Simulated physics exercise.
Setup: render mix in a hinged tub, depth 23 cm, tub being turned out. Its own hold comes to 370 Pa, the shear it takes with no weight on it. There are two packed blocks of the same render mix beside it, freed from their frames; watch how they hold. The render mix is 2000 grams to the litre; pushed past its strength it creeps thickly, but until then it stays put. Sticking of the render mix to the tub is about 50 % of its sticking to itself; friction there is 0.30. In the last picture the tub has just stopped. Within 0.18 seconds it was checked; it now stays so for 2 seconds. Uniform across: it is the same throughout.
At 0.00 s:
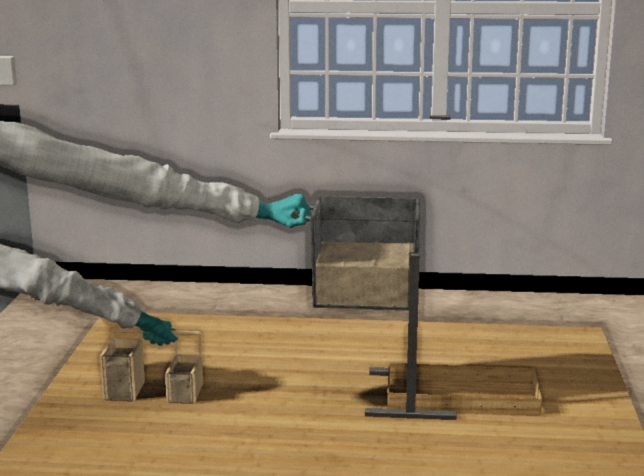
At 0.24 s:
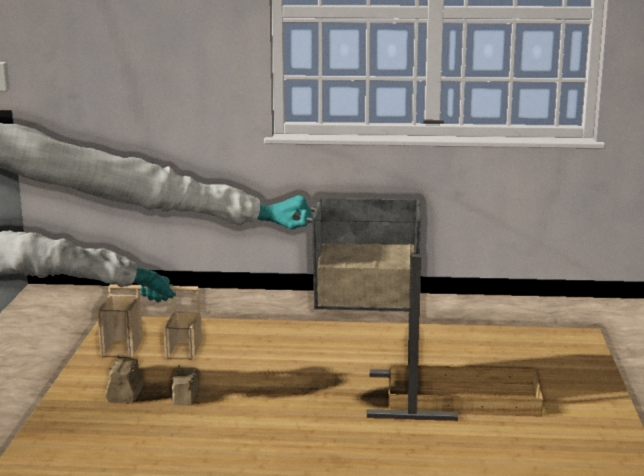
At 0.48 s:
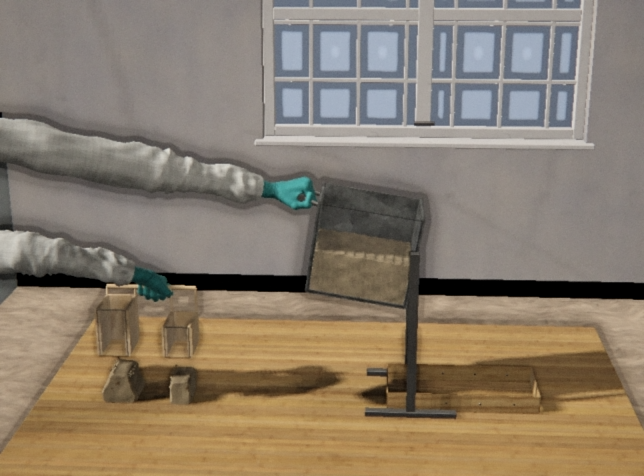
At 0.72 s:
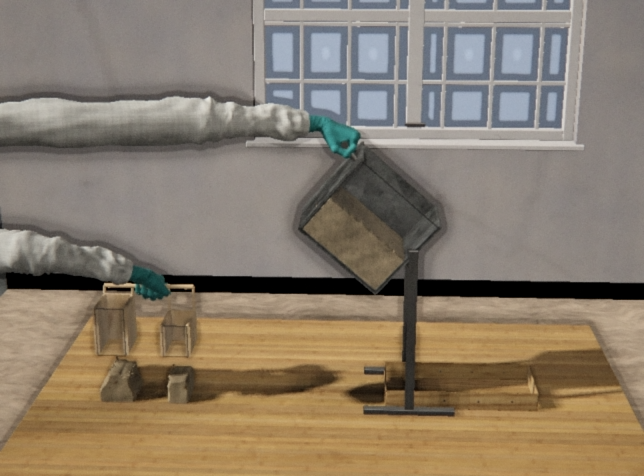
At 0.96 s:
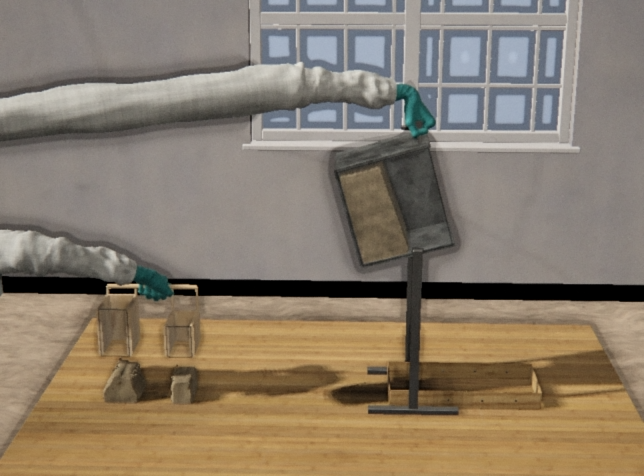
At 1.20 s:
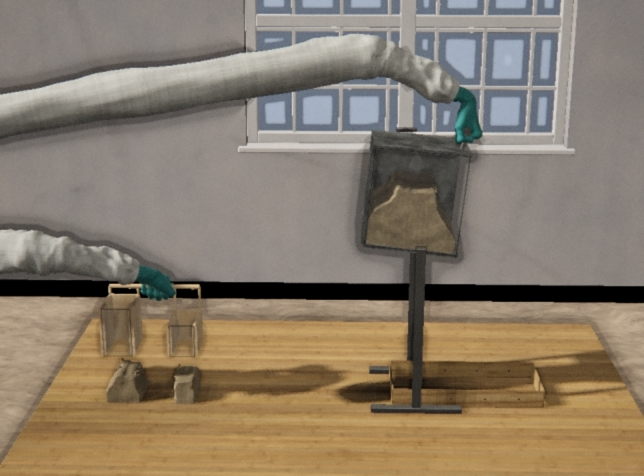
Gloved hands lift wire holders off two small blocks, then turn a hinged tub clockwise.
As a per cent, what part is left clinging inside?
Near 58 %.
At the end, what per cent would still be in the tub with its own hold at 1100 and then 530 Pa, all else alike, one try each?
Respectively, close to 50 % and close to 60 %.
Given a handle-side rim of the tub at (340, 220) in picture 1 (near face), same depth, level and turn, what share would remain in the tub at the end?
Roughly 75 %.
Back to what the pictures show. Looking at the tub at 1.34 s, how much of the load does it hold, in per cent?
Close to 85 in a hundred.
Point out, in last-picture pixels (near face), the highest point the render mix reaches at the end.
Looking at the last picture, I'd put it at about (395, 217).
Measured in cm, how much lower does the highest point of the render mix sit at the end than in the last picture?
7 cm.
After 1.34 s, the tub is at 95 degrees and holds 83 %.
After 1.51 s, the tub is at 95 degrees and holds 62 %.
After 1.68 s, the tub is at 95 degrees and holds 60 %.
After 1.85 s, the tub is at 95 degrees and holds 60 %.
After 3.20 s, at the end, the tub is at 95 degrees and holds 58 %.
